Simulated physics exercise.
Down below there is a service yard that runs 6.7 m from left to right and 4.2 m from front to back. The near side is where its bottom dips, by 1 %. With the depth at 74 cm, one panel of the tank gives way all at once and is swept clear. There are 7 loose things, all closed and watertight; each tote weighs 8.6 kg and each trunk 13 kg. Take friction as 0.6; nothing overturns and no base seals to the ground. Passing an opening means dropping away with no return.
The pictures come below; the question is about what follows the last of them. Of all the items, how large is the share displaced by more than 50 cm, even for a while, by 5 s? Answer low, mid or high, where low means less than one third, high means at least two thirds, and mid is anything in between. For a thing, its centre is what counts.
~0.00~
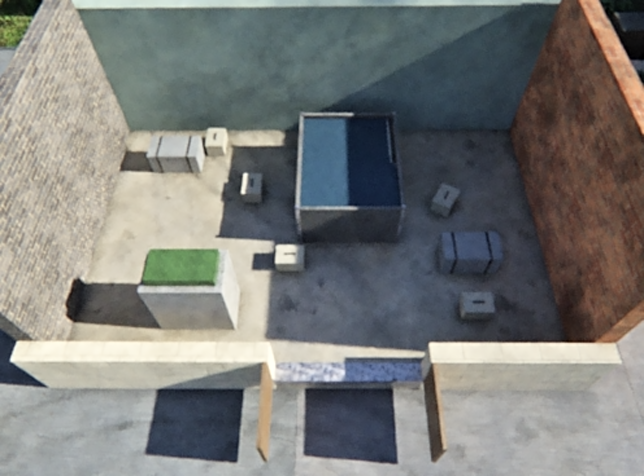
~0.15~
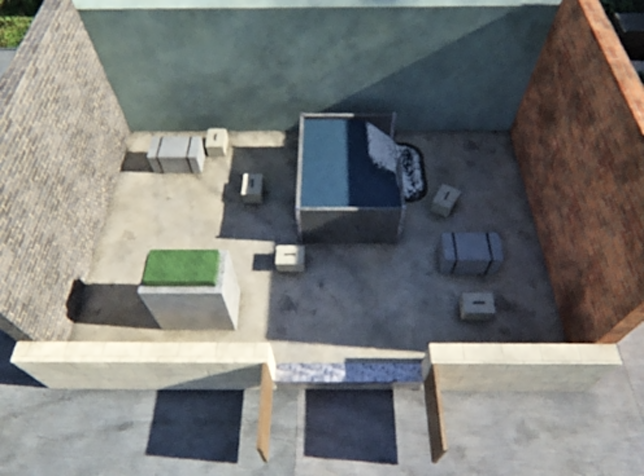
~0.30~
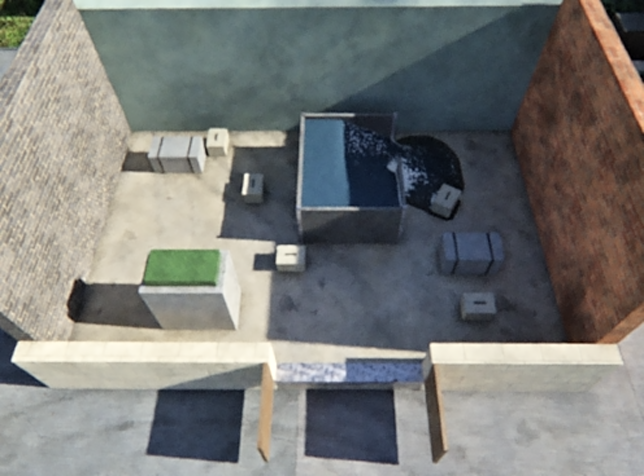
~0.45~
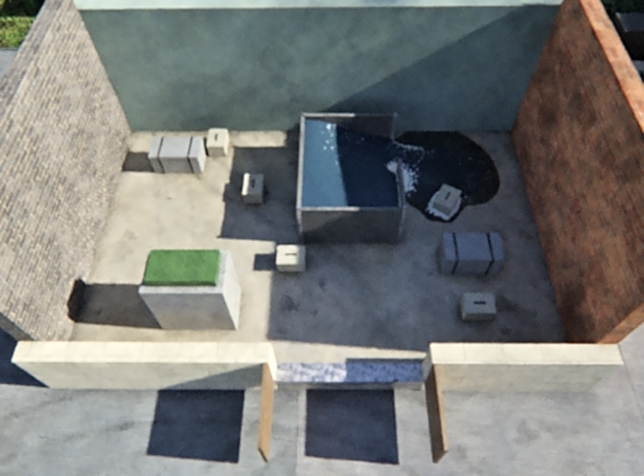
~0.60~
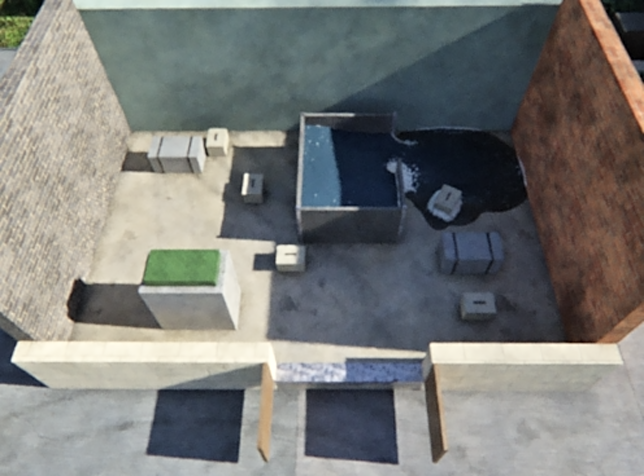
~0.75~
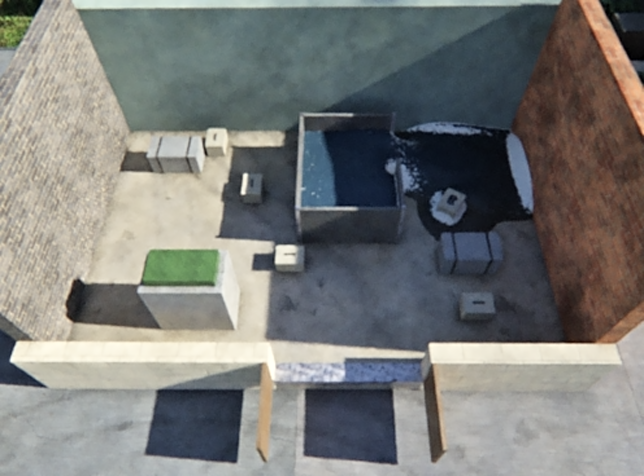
Mid.
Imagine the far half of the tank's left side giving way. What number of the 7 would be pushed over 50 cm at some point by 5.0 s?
So the tally would be 3.
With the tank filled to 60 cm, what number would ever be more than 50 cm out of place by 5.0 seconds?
3.
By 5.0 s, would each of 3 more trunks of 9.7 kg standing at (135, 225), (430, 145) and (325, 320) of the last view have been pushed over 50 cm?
First stays inside, second goes beyond, third goes beyond.
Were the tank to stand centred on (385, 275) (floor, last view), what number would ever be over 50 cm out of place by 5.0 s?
Count: 4.
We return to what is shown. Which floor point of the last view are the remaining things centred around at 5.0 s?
Somewhere near (275, 227).
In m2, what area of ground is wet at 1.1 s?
About 7.0 m2 is covered.
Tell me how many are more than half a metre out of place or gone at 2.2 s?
0.
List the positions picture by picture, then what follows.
The first picture shows a tote at (446, 195), on the bottom; a tote at (290, 254) rests on the ground; water covers 2.6 m2; 0 of 7 have shifted.
The second picture shows a tote at (447, 196) rests on the ground; a tote at (290, 255), on the bottom; 3.2 m2 under water; 0 of 7 have shifted.
The third picture shows a tote at (447, 196), on the bottom; a tote at (291, 254), on the bottom; water covers 4.0 m2; 0 of 7 have shifted.
The fourth picture shows a tote at (448, 196) rests on the ground; a tote at (291, 255) rests on the ground; 5.1 m2 under water; 0 of 7 have shifted.
The fifth picture shows a tote at (448, 197), on the bottom; a tote at (291, 254) rests on the ground; 6.1 m2 under water; 0 of 7 have shifted.
The sixth picture shows a tote at (452, 200), on the bottom, 11 cm from its start; a tote at (290, 254) rests on the ground; 6.6 m2 under water; 1 of 7 have shifted.
After 1.1 s 0 of 7 are over 50 cm from their spots; 0 afloat.
After 2.2 s 0 of 7 are over 50 cm from their spots; 0 afloat.
After 3.5 s 3 of 7 are over 50 cm from their spots; 0 afloat.
After 5.0 s 3 of 7 are over 50 cm from their spots, and 3 have been at some point; 2 afloat.
